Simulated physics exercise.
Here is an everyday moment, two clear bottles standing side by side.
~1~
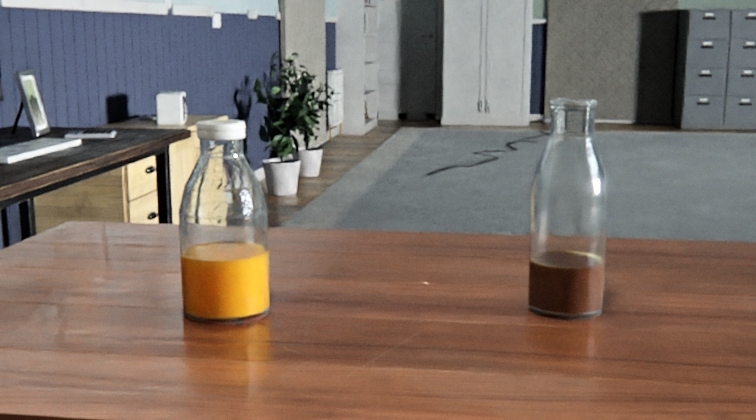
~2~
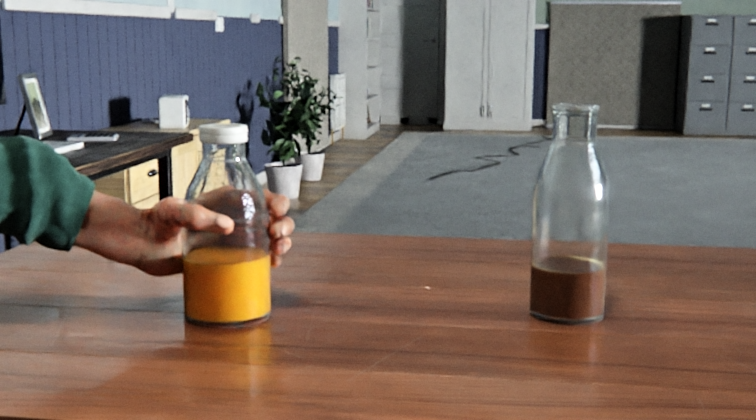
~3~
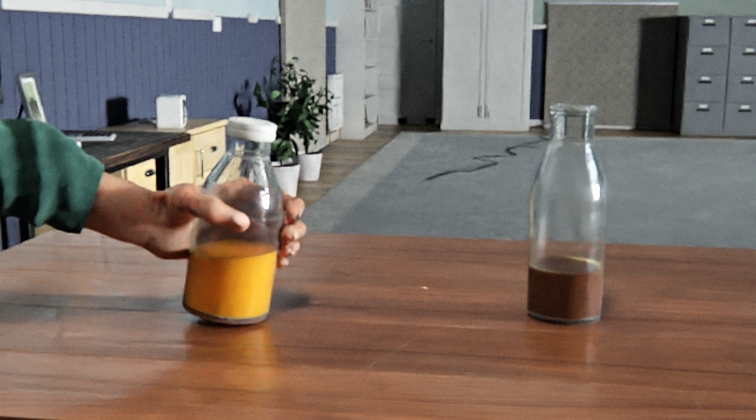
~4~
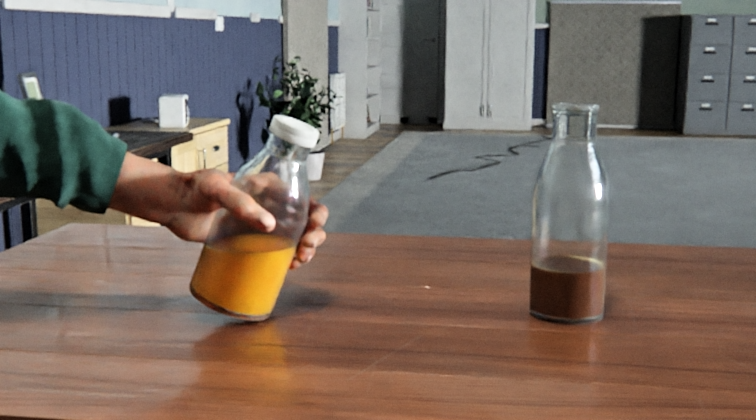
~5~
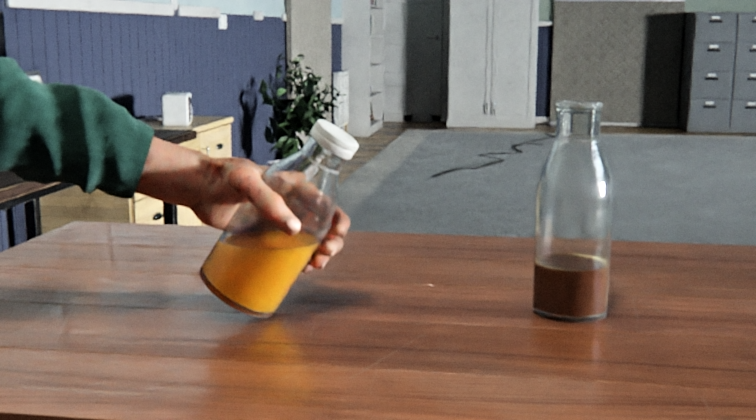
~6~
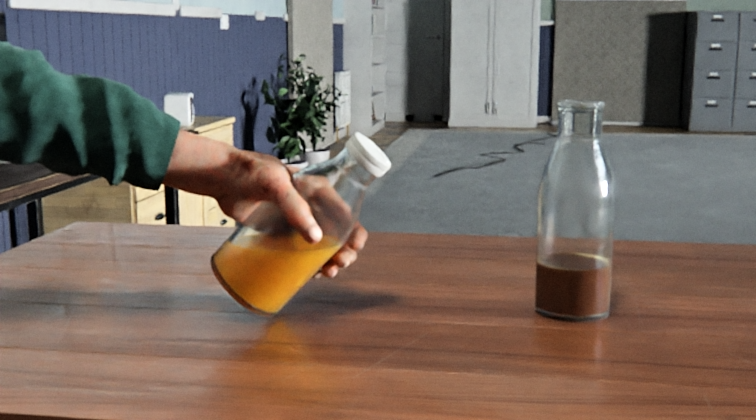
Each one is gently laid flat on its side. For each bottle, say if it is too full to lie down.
In order: Left: The result will be no loss, right: The result will be some loss.
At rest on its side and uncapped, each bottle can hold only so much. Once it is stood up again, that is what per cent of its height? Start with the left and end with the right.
18 and 14 per cent.
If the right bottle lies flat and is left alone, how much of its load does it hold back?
It keeps about 65 per cent of what it had.
A moment on, the left bottle is nearly down; left bottle, all still inside.
Further on, the left bottle lies flat; left bottle, all still inside.
When it is over, both lie flat; left bottle, all still inside; right bottle, a puddle at its mouth.
